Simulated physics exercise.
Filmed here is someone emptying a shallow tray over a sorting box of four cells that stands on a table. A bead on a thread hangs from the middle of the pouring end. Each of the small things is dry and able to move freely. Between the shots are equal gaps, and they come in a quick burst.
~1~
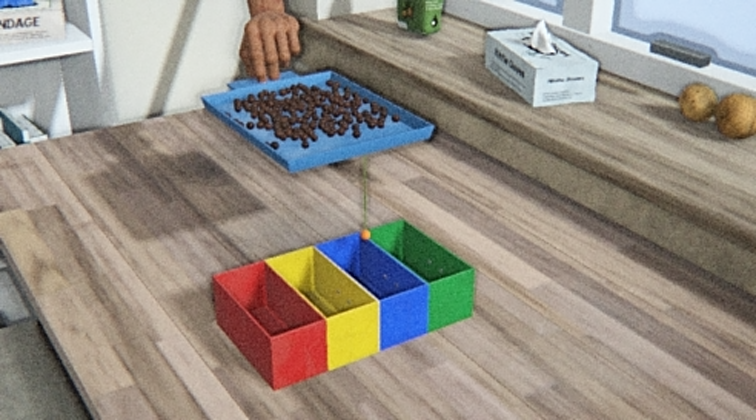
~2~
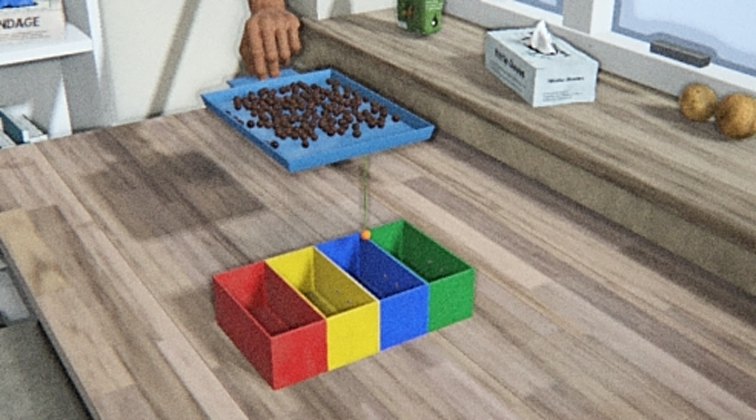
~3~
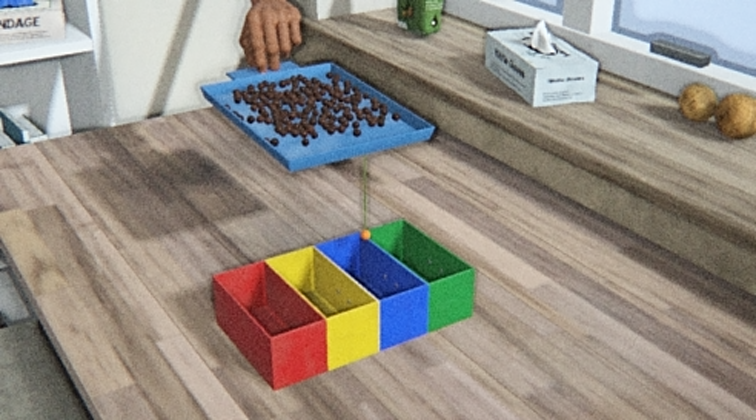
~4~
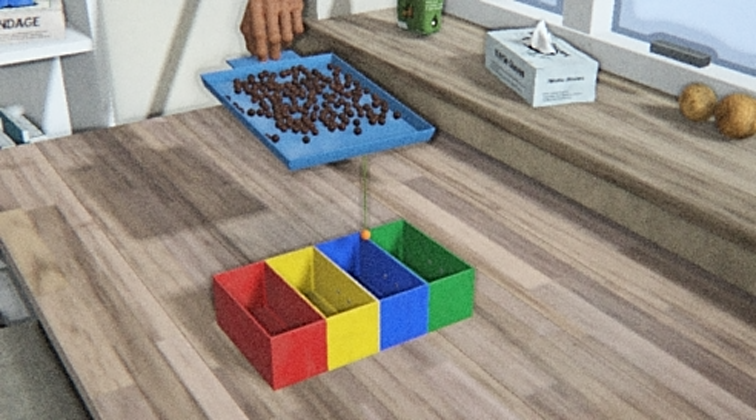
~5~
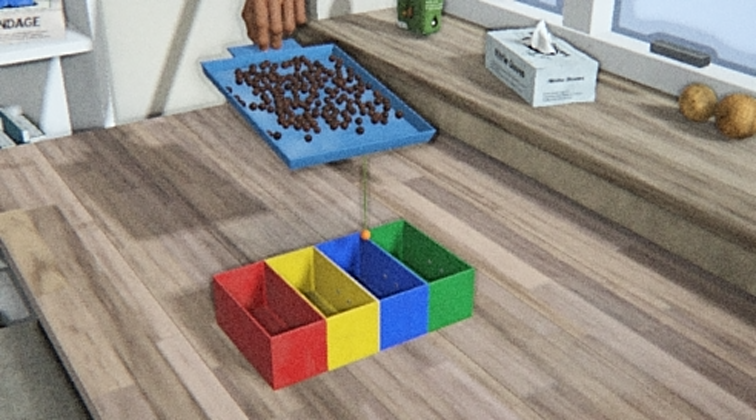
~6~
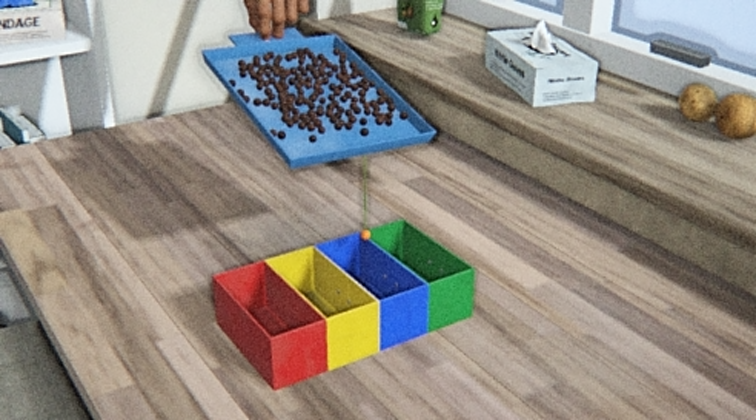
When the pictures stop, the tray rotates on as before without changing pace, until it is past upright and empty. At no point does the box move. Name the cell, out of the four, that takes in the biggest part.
Green.
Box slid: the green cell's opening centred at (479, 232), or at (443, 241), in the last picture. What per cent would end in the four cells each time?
In turn about 100 and about 90 percent.
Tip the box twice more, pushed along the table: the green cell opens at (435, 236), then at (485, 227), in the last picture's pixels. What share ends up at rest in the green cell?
50 %, then 0 %.
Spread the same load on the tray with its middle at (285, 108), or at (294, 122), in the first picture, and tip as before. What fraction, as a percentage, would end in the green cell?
It would be roughly 40 per cent for the first and roughly 40 per cent for the second.
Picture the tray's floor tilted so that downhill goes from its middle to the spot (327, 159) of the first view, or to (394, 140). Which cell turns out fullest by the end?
For the first aim it is the yellow one, and for the second it is the green one.
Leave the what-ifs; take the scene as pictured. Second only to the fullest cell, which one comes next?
The answer is the blue one.
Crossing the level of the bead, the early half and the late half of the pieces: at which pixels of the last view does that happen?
Near (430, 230) to start, and near (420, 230) afterwards.
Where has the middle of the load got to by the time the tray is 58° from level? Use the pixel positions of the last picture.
I'd mark it close to (392, 140).
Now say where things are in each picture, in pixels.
The first frame shows corners of the pouring end at (290, 159) and (429, 126), level; middle of the load at (313, 112), chocolate balls; bead on its thread at (365, 235); red cell at (300, 350); yellow cell at (353, 331); blue cell at (403, 313); green cell at (451, 296).
The second frame shows corners of the pouring end at (290, 159) and (429, 126), level; middle of the load at (310, 108).
The third frame shows corners of the pouring end at (291, 159) and (430, 127), tipped barely, lowest at the right corner; middle of the load at (310, 103).
The fourth frame shows corners of the pouring end at (291, 158) and (430, 128), tipped a little, lowest at the right corner; middle of the load at (310, 97).
The fifth frame shows corners of the pouring end at (292, 157) and (431, 129), tipped a little, lowest at the right corner; middle of the load at (312, 91).
The sixth frame shows corners of the pouring end at (293, 157) and (431, 131), tipped clearly, lowest at the right corner; middle of the load at (317, 87), all on the move; red cell at (300, 350); yellow cell at (353, 331); blue cell at (403, 313); green cell at (451, 296).
Soon after the last picture, tray tipped steeply; about two thirds on the tray; a small part in the green cell; a small part in the blue cell; a small part falling or outside the box.
A little later, tray tipped right over; a stray few on the tray; about a third in the green cell; a small part in the blue cell; a stray few in the yellow cell; about a third falling or outside the box.
Later still, tray tipped past a quarter turn; about half in the green cell; about a quarter in the blue cell; a stray few in the yellow cell; about a third falling or outside the box.
By the end, tray tipped past a quarter turn; about half in the green cell; about a quarter in the blue cell; a stray few in the yellow cell; none in the red cell; about a third outside the box.
